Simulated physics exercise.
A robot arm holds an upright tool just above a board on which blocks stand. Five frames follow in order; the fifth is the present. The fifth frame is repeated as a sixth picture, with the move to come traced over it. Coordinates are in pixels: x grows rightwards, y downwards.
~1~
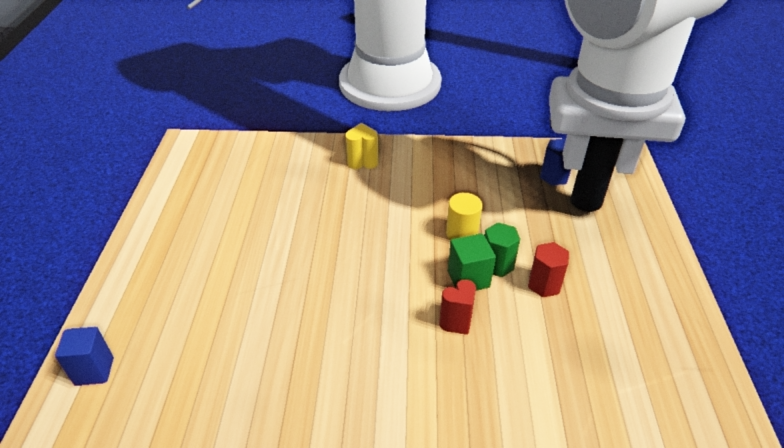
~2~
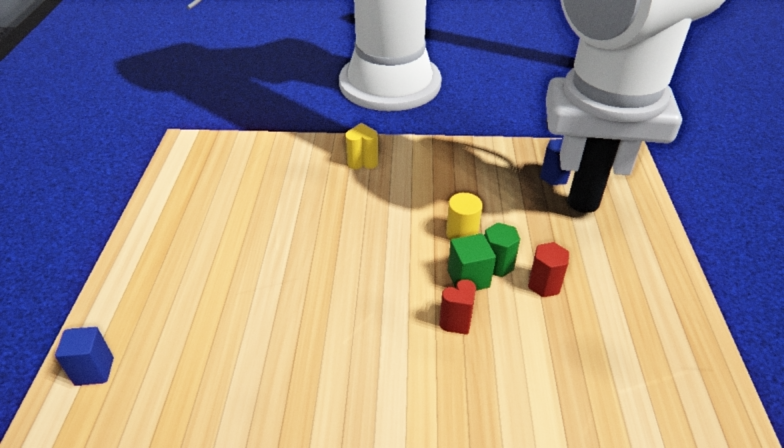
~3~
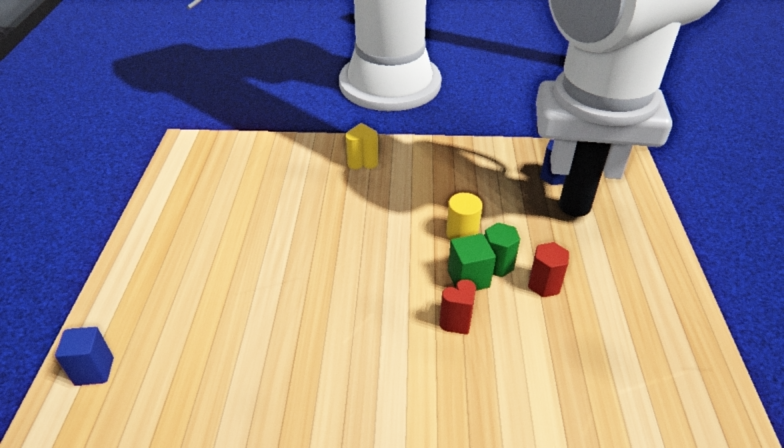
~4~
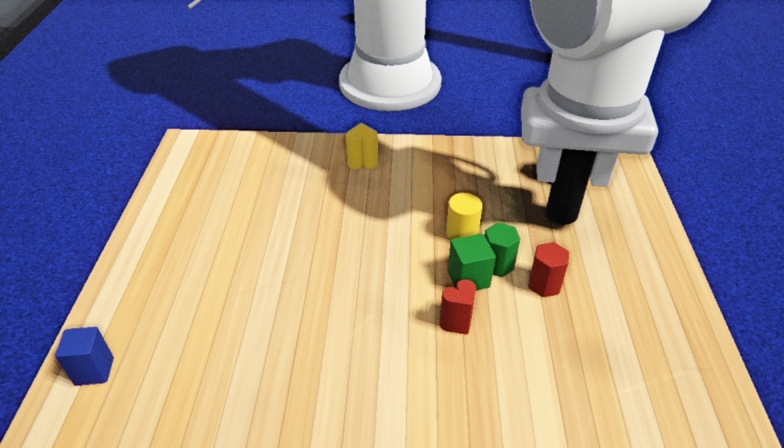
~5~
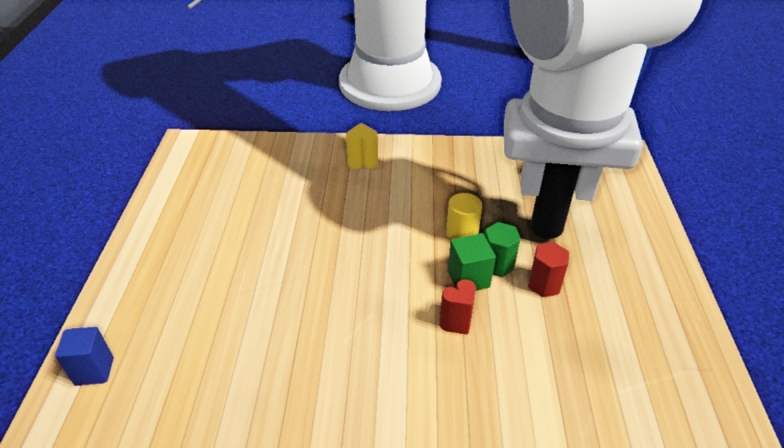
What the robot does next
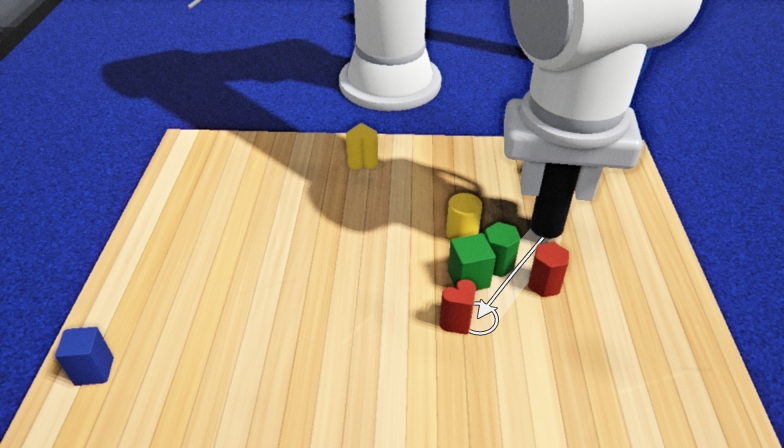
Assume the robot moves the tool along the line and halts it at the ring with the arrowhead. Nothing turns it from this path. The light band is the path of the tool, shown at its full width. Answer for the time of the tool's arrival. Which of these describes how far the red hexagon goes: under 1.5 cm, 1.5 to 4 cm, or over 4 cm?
It ends within 1.5 cm of its spot.
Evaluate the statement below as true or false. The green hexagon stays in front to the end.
False
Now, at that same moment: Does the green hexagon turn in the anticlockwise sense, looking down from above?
No, I don't think so.
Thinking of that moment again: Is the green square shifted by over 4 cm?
The answer is no.
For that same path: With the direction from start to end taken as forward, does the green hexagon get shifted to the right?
It seems so.
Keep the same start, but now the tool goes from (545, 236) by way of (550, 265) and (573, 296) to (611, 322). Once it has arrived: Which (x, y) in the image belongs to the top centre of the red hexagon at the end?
The top centre is at (555, 279).
Drawn move, from (545, 236) directly to (478, 318).
What follows on the original path. One third of the way, tool (525, 252); green square (469, 249); green hexagon (498, 235).
Two thirds of the way, tool (503, 280); green square (446, 254), turned 20° anticlockwise; green hexagon (475, 242), turned 35° clockwise; red hexagon (553, 258), turned 25° anticlockwise.
At the end, tool (479, 310); red heart block (449, 299); green square (446, 254), turned 20° anticlockwise; green hexagon (475, 242), turned 35° clockwise; red hexagon (553, 258), turned 25° anticlockwise.
